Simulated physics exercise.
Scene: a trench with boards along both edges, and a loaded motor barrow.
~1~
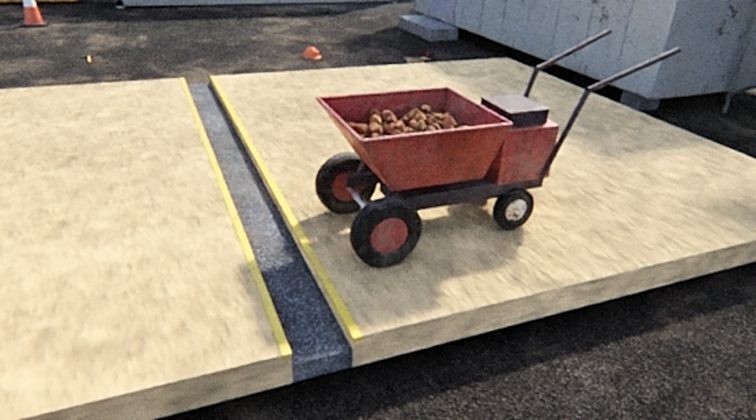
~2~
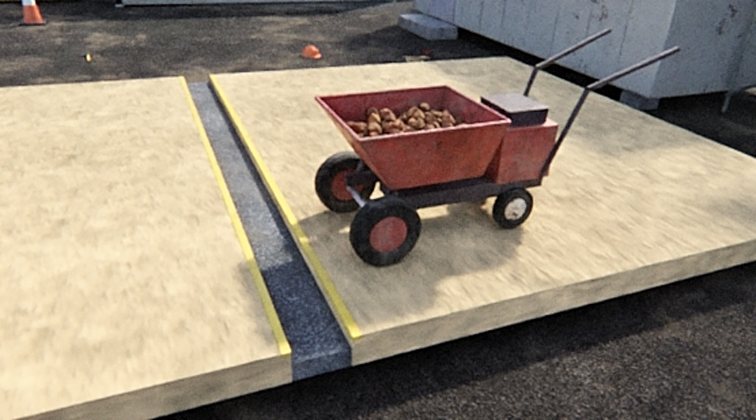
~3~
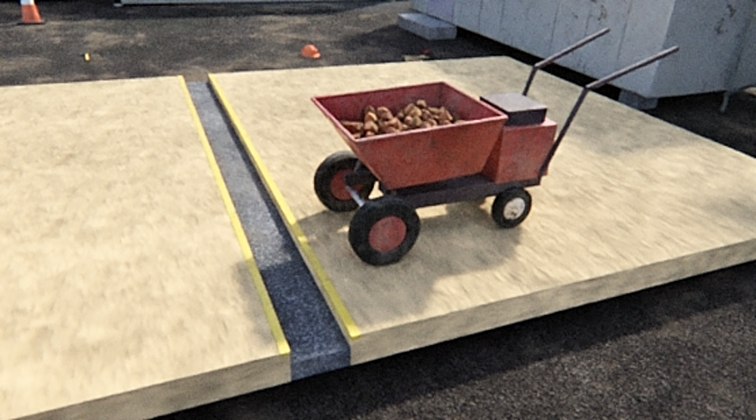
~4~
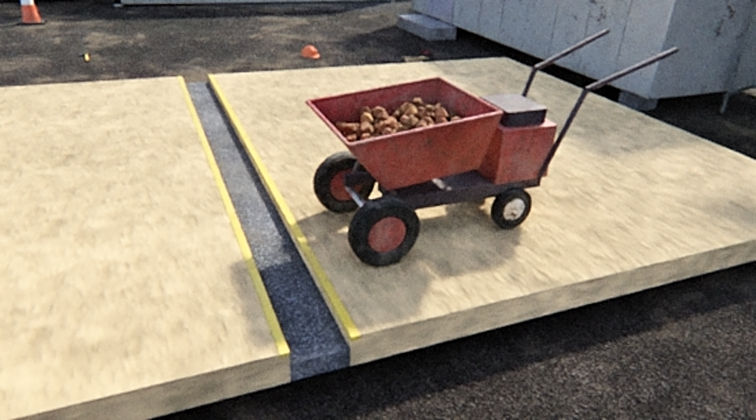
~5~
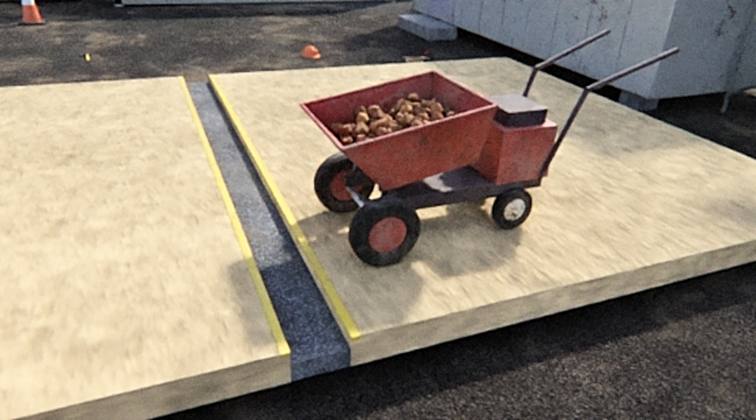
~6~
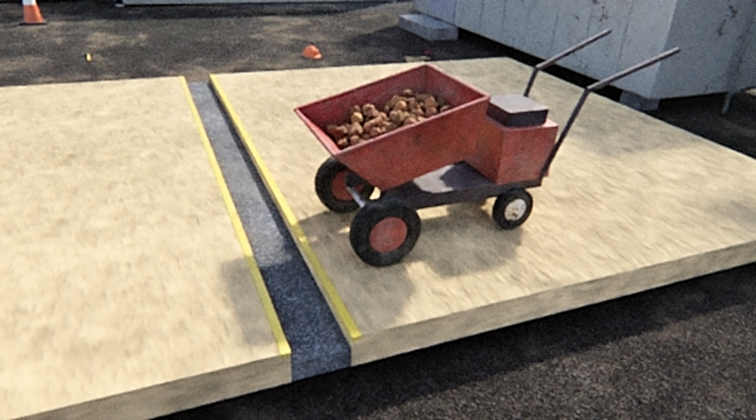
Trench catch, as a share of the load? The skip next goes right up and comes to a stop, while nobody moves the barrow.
Outside the trench is the majority of the load.
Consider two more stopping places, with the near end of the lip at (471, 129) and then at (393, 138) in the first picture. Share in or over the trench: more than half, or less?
In the first case a smaller fraction; in the second case upwards of half.
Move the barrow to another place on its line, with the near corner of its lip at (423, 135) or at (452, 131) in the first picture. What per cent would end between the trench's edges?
First try: 60 per cent; second try: 40 per cent.
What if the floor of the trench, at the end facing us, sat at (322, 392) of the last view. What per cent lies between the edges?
It works out to some 30 percent.
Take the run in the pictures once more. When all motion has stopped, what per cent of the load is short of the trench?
Estimate: Some 0 percent.
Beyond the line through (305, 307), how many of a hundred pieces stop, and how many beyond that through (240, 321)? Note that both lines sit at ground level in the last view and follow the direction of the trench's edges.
About 90 and 40 %.
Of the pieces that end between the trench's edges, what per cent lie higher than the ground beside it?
Estimate: Close to 45 in a hundred.
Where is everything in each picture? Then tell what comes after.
The first frame shows lip of the skip at (361, 142), level; top of the load at (419, 128), clay clods; first edge of the trench at (338, 301); far edge at (272, 315), the trench under half as wide as the skip, and shallow for its width.
The second frame shows lip of the skip at (359, 141), level; top of the load at (418, 129).
The third frame shows lip of the skip at (355, 142), tipped barely; top of the load at (415, 127).
The fourth frame shows lip of the skip at (349, 146), tipped a little; top of the load at (426, 124).
The fifth frame shows lip of the skip at (342, 150), tipped a little; top of the load at (421, 121).
The sixth frame shows lip of the skip at (334, 156), tipped clearly; top of the load at (432, 115); first edge of the trench at (337, 300); far edge at (271, 314).
Soon, skip tipped steeply; all in the skip.
A while on, skip tipped steeply; most in the skip; a stray few in or heaped over the trench; a small part beyond it; a stray few falling.
Towards the end, skip tipped right over; about a quarter in the skip; about a quarter in or heaped over the trench; about two thirds beyond it.
Finally, skip tipped right over; a stray few in the skip; about a third in or heaped over the trench; about two thirds beyond it.
